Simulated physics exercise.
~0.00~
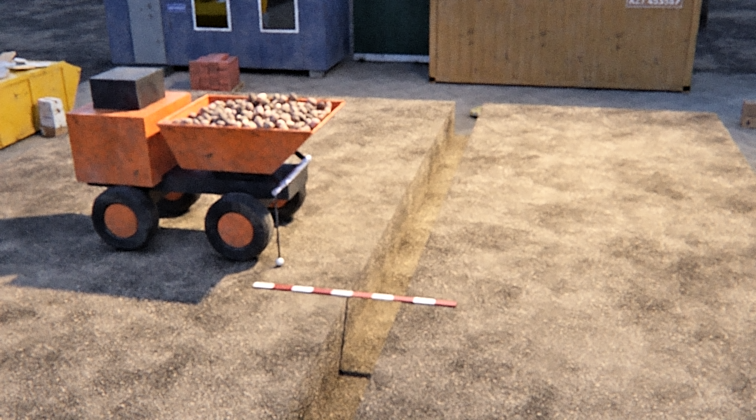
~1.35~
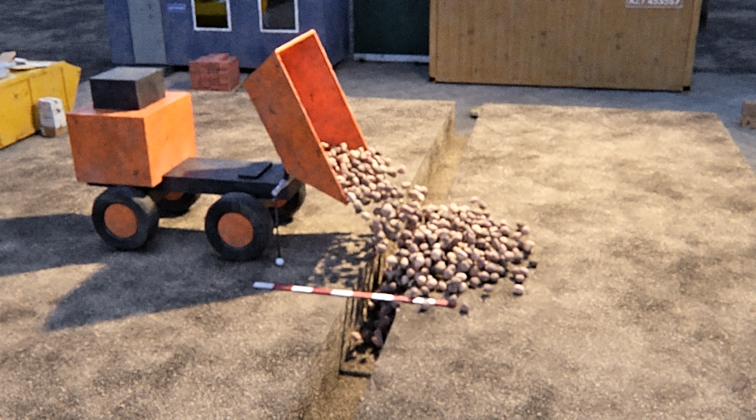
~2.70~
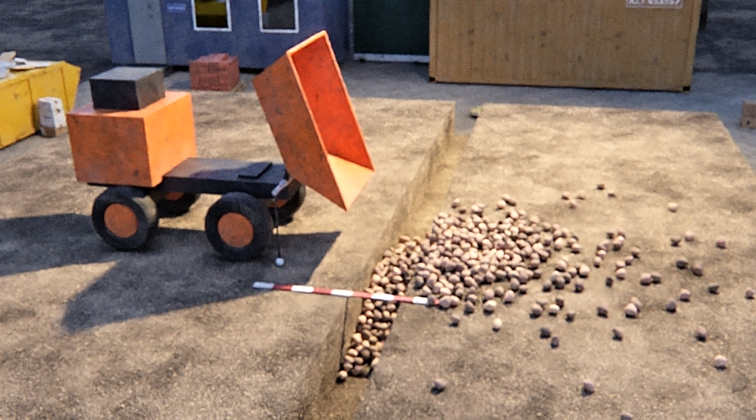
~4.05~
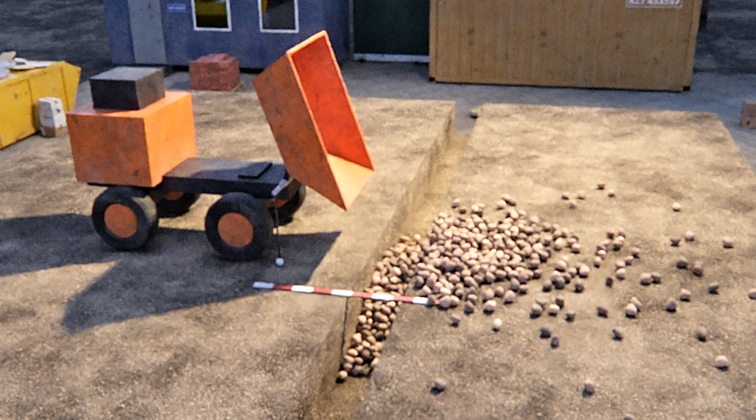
Orange dumper tipping its skip of rounded cobbles into a trench, many spilling across the far ground and lying still.
